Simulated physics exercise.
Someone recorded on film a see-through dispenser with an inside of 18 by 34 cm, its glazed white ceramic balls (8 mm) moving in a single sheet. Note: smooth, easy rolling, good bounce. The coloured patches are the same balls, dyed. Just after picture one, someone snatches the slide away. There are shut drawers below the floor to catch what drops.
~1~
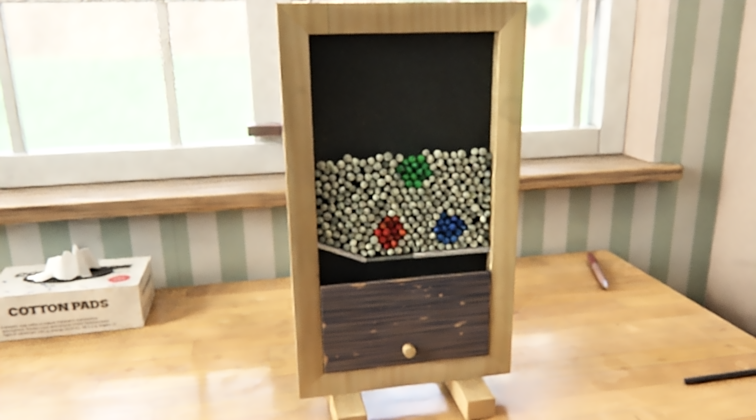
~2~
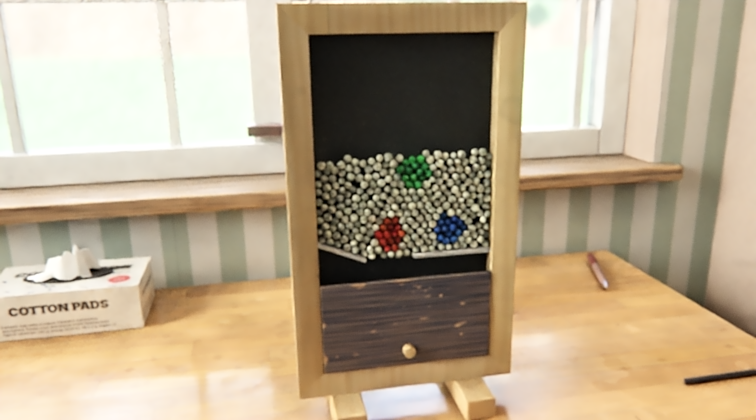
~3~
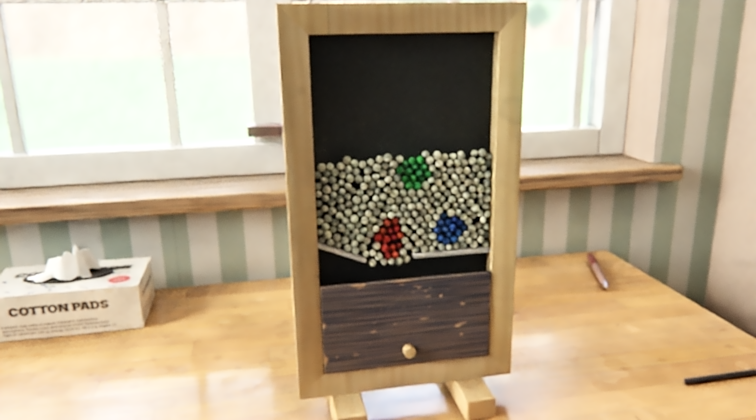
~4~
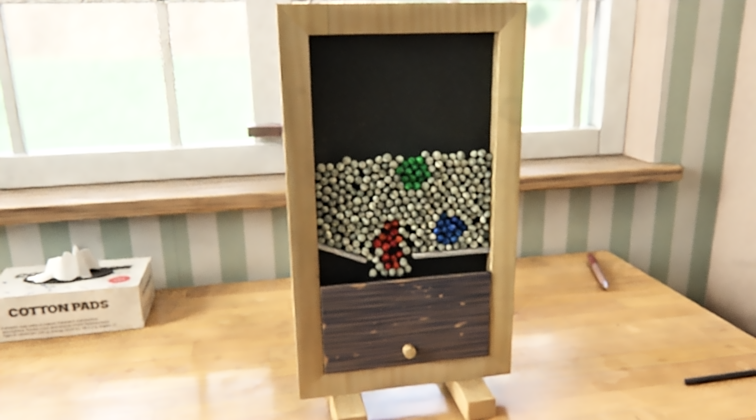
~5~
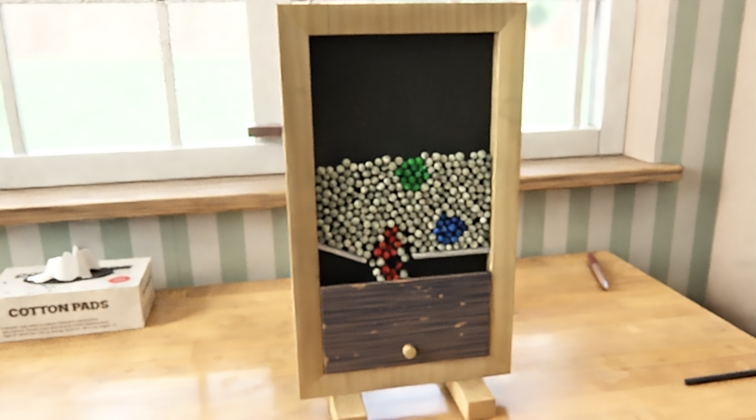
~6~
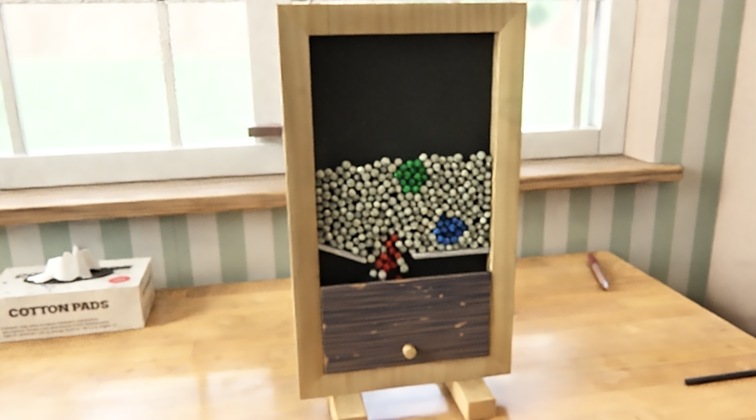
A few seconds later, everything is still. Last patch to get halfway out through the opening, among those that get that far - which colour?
I would say blue.
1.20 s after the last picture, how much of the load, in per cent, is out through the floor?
Near 90 percent.
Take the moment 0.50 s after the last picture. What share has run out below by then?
About 65 %.
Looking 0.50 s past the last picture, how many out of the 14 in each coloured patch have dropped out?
Blue: 0; red: 14; green: 14.
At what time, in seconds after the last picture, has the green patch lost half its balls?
It happens at about 0.4 s.
Then, 0.15 s later than the last picture, 30 % are out; out of 14, blue 0, red 14, green 0.
Then, 0.50 s later than the last picture, 65 % are out; out of 14, blue 0, red 14, green 14.
Then, 1.20 s later than the last picture, 90 % are out; out of 14, blue 13, red 14, green 14.
At rest 2.8 s after the last picture, 95 % are out; out of 14, blue 14, red 14, green 14; half out at blue 0.85 s, red 0.04 s, green 0.37 s.
